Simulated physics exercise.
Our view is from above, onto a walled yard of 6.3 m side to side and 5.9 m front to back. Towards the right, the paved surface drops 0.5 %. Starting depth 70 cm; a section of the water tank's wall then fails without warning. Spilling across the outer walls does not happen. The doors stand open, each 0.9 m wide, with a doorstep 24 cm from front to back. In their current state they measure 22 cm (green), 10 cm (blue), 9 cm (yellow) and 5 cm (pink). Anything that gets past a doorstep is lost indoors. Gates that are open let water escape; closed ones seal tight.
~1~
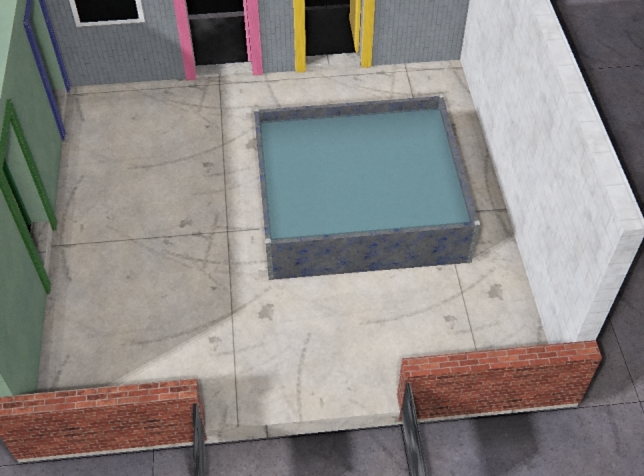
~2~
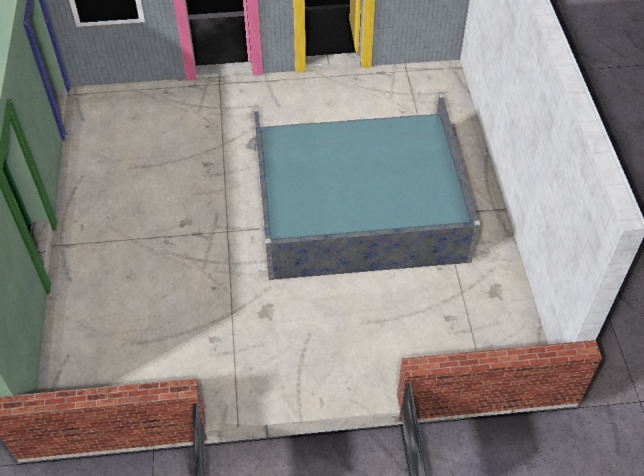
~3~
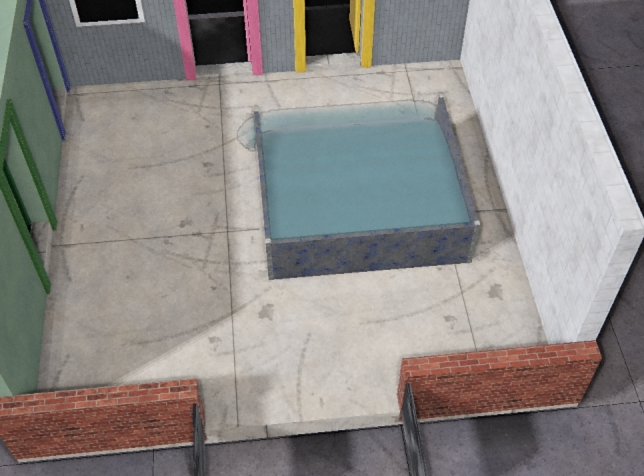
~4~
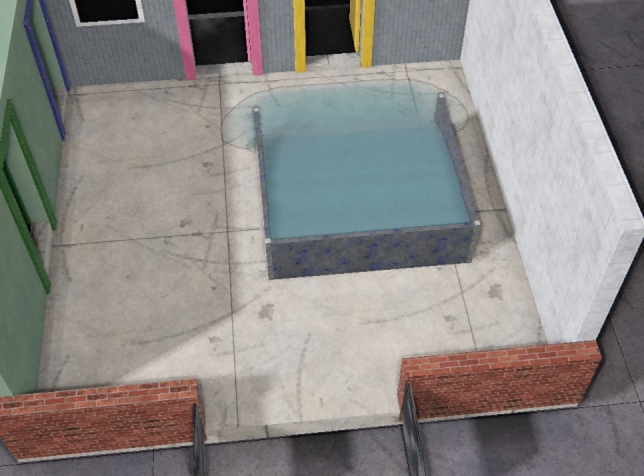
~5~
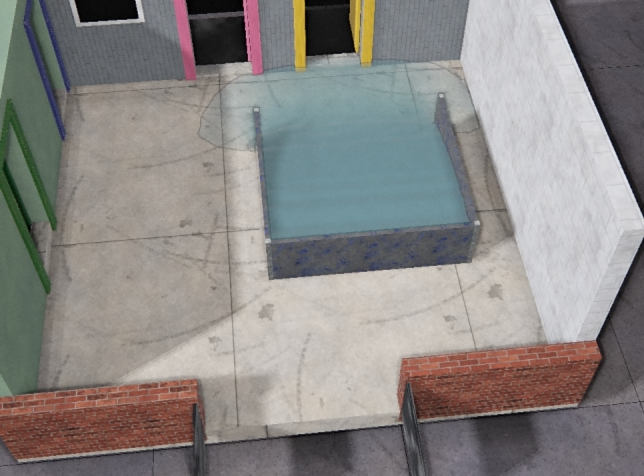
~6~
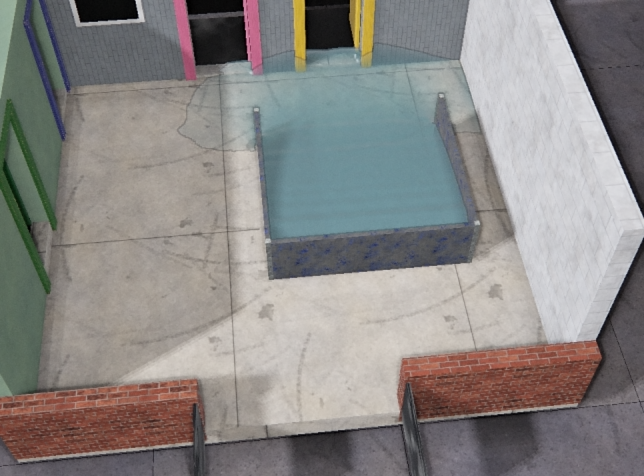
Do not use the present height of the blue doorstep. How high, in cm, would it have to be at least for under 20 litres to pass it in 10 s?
At least about 20 cm.
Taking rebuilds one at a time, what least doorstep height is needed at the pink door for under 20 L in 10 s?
For the pink door, about 24 cm.
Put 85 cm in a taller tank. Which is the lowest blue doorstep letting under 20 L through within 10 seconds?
I'd say close to 25 cm.
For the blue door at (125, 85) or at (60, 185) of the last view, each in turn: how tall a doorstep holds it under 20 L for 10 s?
Roughly 11.5 cm for the first and 8.0 cm for the second.
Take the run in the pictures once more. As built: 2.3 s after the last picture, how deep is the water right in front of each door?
In cm - green: 0, blue: 23, yellow: 30, pink: 16.
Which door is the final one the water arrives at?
I'd say the green one.
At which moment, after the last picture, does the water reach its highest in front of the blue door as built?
At about 2.8 s.
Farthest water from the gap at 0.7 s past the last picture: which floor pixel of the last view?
I'd put the front's tip around (138, 87).
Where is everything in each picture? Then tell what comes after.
In the first picture, the water tank at (360, 169) is whole and still, 70 cm deep; the blue door at (49, 63) is dry.
In the second picture, water pours out on the far side and has run 0.3 m, to a hidden place; about 8 cm deep outside, 70 cm at the back.
In the third picture, the front is at a hidden place, 0.7 m from the gap on the far side; 1.9 m2 of floor is wet, 70 cm left at the back.
In the fourth picture, the front is at (306, 88), 1.3 m from the gap on the far side; 3.8 m2 of floor is wet, 70 cm left at the back.
In the fifth picture, the gap is on the far side, the front 1.8 m out at (307, 64); the back of the water tank holds 66 cm.
In the sixth picture, the gap is on the far side, the front 2.0 m out at (239, 63); the back of the water tank holds 59 cm; 2.0 m in a straight line remain to the blue door at (49, 63).
Then, 0.7 s after the last picture water covers 25 % of the floor, deepest (50 cm) near (341, 73); it has not reached the blue door.
Then, 2.3 s after the last picture water covers 40 % of the floor, deepest (37 cm) near (452, 65); 23 cm at the blue door, 39 litres in over its 10 cm doorstep.
Then, 9.3 s after the last picture water covers 100 % of the floor, deepest (14 cm) near (452, 65); 6 cm at the blue door, 198 litres in over its 10 cm doorstep.
At the blue door as built, the water peaked near 24 cm, 2.7 s after the last picture.
Run again over the same 10 s with other heights there, 47 litres in over 17.5 cm, 4 litres over 24 cm. The limit of 20 litres is kept from about 20 cm up.
